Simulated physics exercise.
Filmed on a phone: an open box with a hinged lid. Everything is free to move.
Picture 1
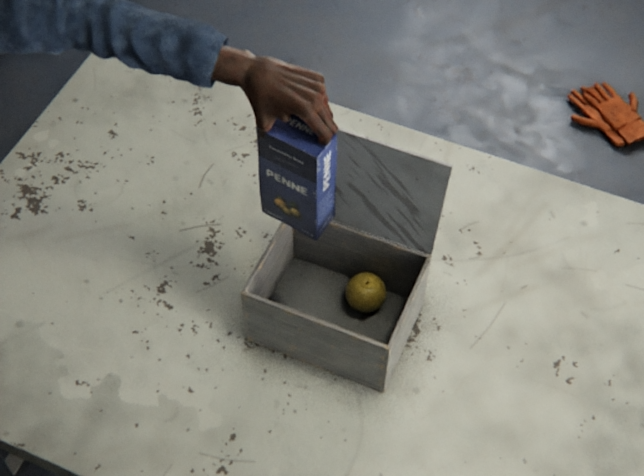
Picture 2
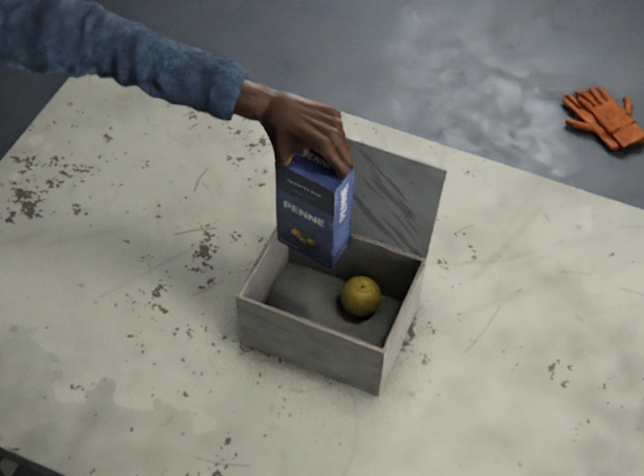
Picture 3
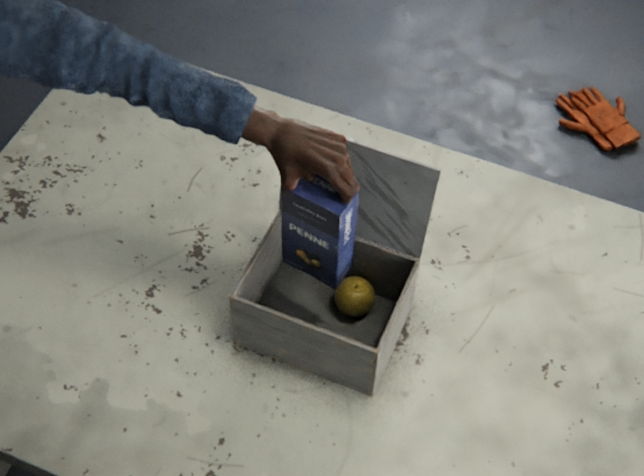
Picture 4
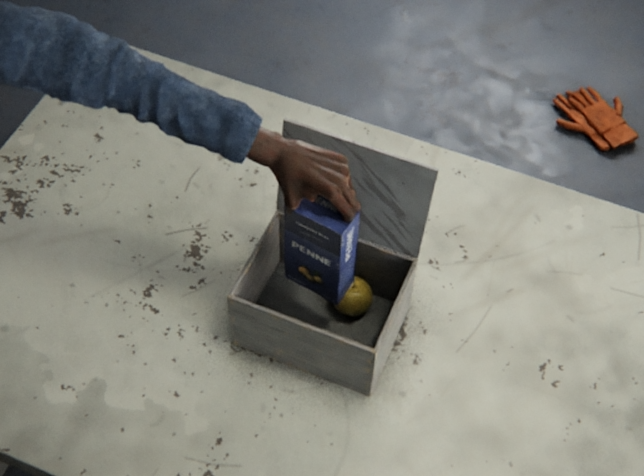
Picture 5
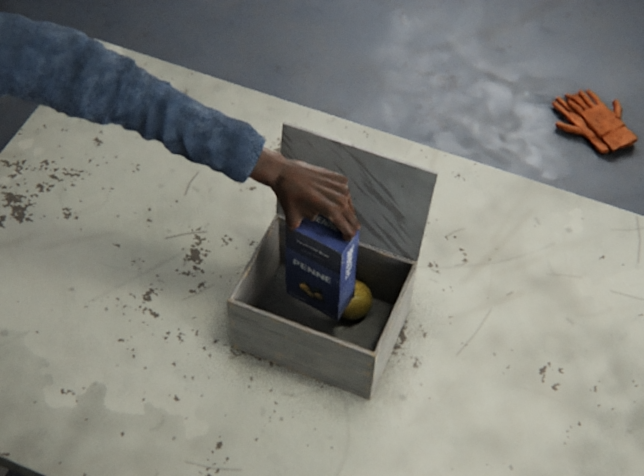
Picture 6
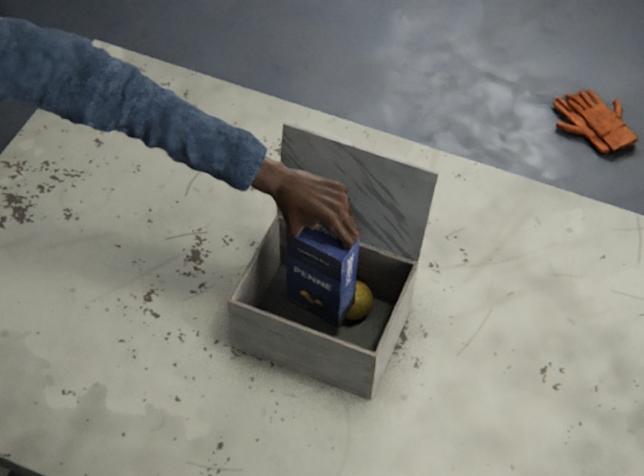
To begin with, a hand in a blue sleeve holds a blue penne packet above an open box with a yellow apple inside, an orange glove lying off to the right. The hand lowers the packet into the box, partly covering the apple, and finally still grips its top with the packet inside.
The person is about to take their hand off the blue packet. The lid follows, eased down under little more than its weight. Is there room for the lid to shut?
In the end the lid will not close.
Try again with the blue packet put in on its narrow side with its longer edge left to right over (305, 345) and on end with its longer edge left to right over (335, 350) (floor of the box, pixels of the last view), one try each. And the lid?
In the first case it closes; in the second case it stays ajar.
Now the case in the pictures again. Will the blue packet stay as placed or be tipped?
The blue packet keeps its pose.
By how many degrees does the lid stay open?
Some 35° above the rim.
Then, 0.30 s later than the last frame, blue packet tilted by 6° near (319, 310).
Then, 1.10 s later than the last frame, lid starting down; blue packet moved about its own width near (314, 306); yellow apple moved a little.
Then, 1.50 s later than the last frame, lid 66° above the rim; blue packet moved about its own width near (314, 306); yellow apple moved a little.
Then, 1.80 s later than the last frame, lid 47° above the rim; blue packet moved about its own width near (314, 306); yellow apple moved a little.
When it is over, lid 36° above the rim; moved from the start, blue packet; yellow apple as before. End places, in pixels of the last picture, blue packet near (314, 306).
